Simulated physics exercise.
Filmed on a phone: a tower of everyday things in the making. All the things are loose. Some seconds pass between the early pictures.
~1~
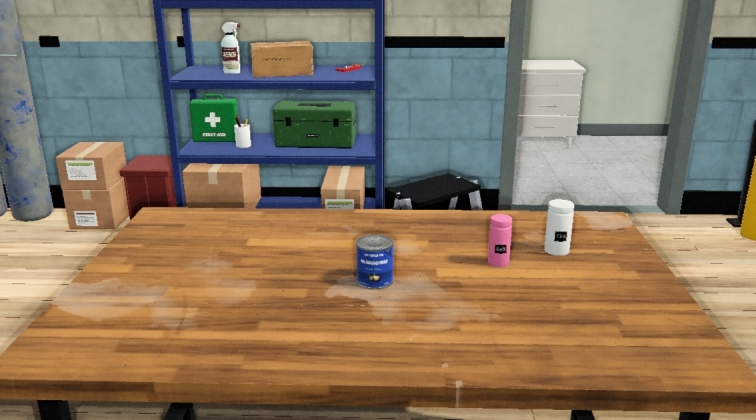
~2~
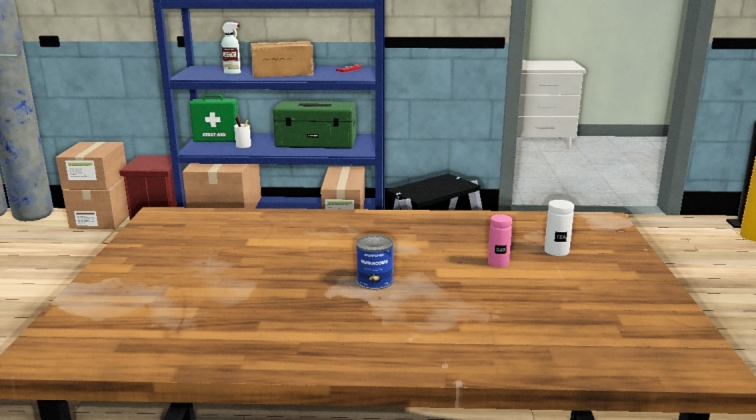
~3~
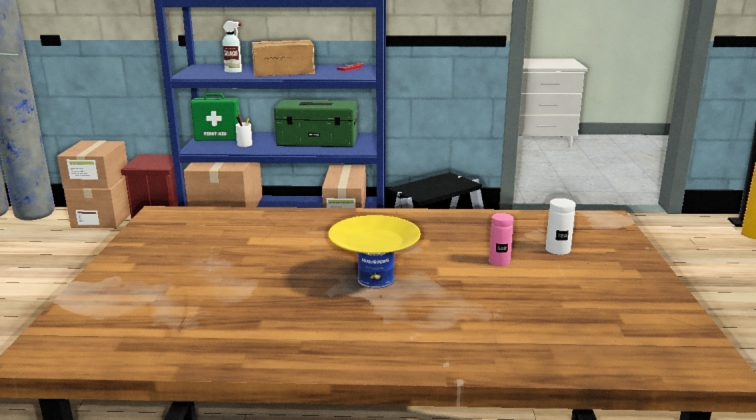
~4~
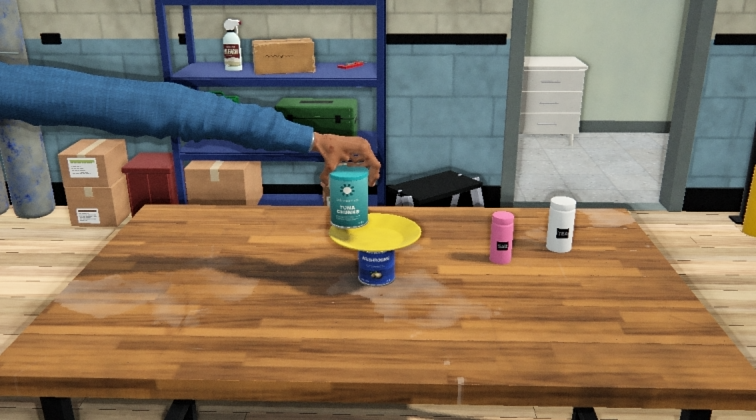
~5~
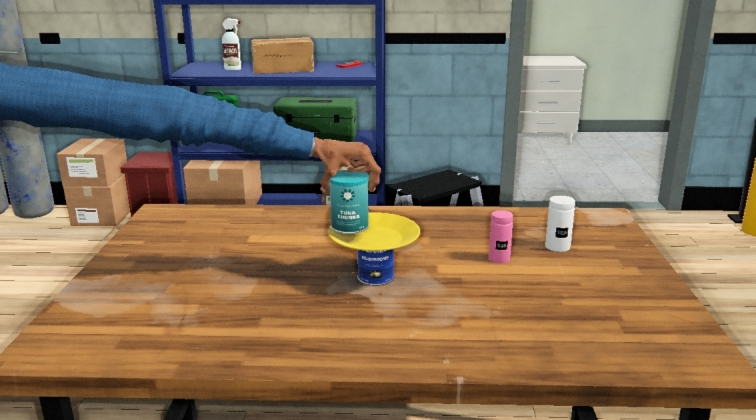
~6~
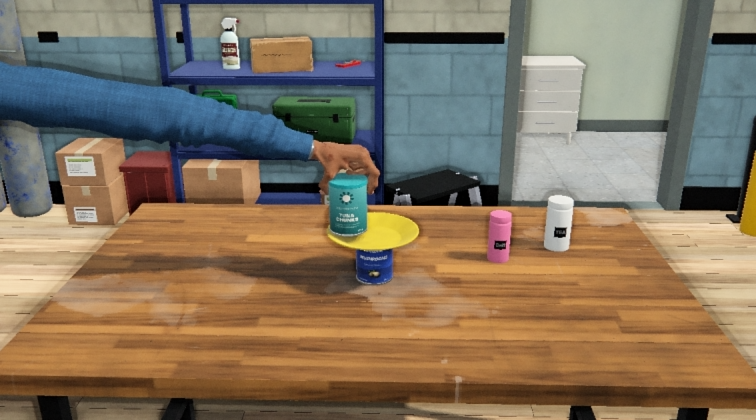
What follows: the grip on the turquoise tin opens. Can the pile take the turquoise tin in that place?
Here the pile holds.
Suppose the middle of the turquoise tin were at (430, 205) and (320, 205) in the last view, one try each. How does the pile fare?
First, it comes apart; second, it gives way.
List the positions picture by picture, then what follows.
In the first picture, the last thing is not in view yet.
In the second picture, the last thing is not in view yet; pink shaker (500, 241).
In the third picture, the last thing is not in view yet; yellow plate (374, 237).
The fourth picture shows coming down; turquoise tin (349, 197); pink shaker (502, 238).
The fifth picture shows coming down; turquoise tin (349, 201); yellow plate (374, 235).
The sixth picture shows set down, still held; turquoise tin (348, 204); pink shaker (499, 237).
Then, 0.20 s on from there, no change.
Then, 0.40 s on from there, turquoise tin resting near (348, 205).
In the end, all 5 unmoved. At the end, from the last picture's camera, turquoise tin near (348, 205). The pile keeps its balance.
